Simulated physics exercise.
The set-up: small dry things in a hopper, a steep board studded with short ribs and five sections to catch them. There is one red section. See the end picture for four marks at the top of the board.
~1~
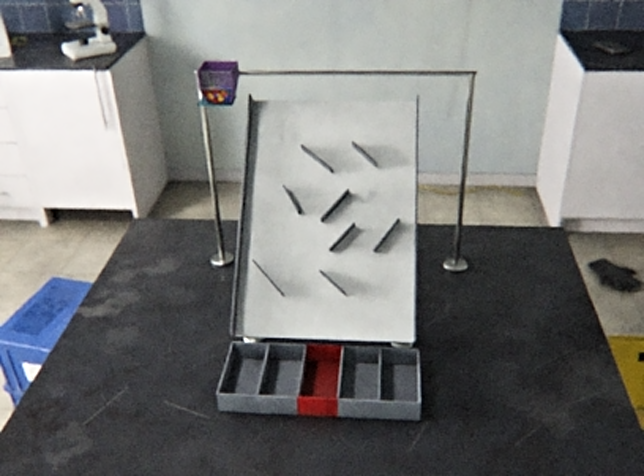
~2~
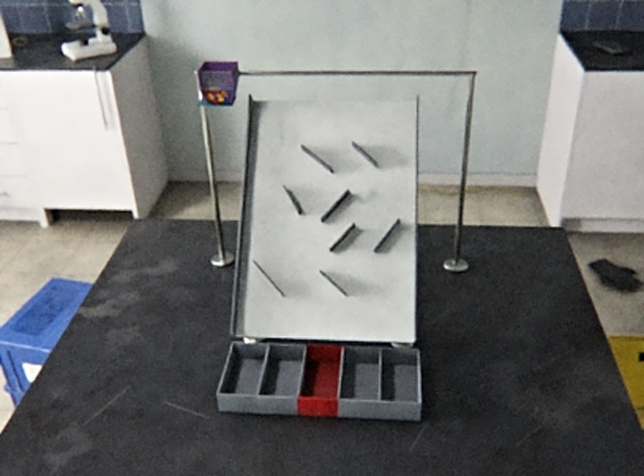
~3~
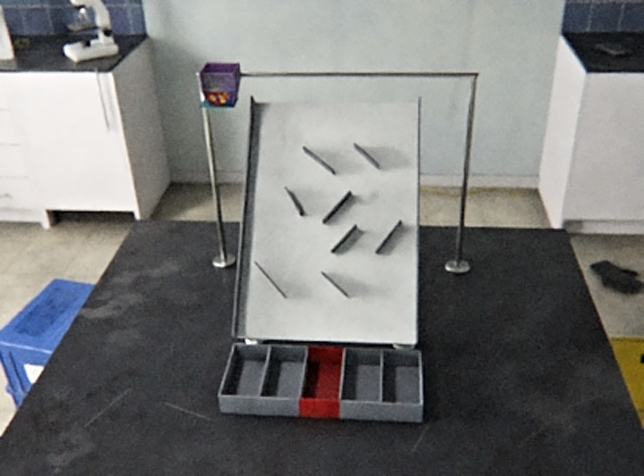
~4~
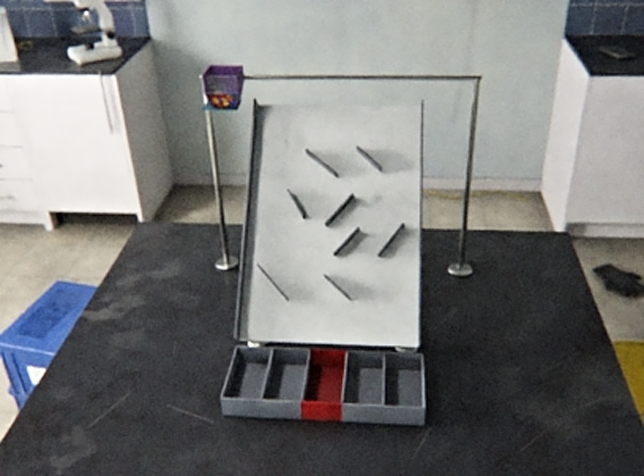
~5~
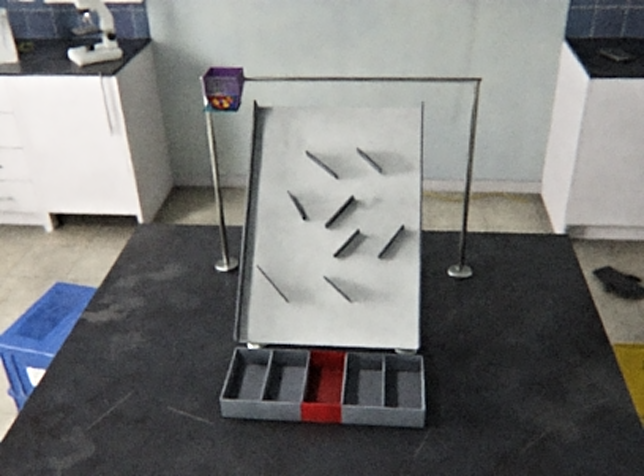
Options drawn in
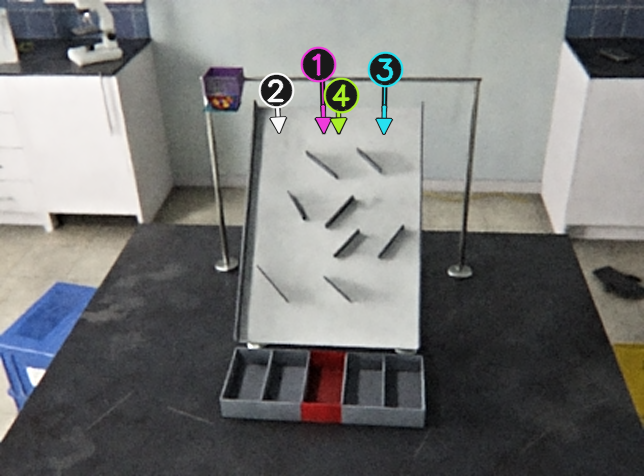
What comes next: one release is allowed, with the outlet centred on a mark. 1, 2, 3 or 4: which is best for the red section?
I would pick mark 2.
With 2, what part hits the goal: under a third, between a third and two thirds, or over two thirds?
It is between a third and two thirds.
On the marked copy, mark 1 meets the board at (323, 127); mark 2 meets the board at (278, 127); mark 3 meets the board at (383, 128); mark 4 meets the board at (338, 127).
Choosing 1, about a tenth in the red section, the larger part in other sections, about a tenth held on the board.
Choosing 2, roughly half in the red section, roughly half in other sections.
Choosing 3, about a tenth in the red section, almost all in other sections, just a few outside the box.
Choosing 4, about a tenth in the red section, the larger part in other sections, about a tenth held on the board.
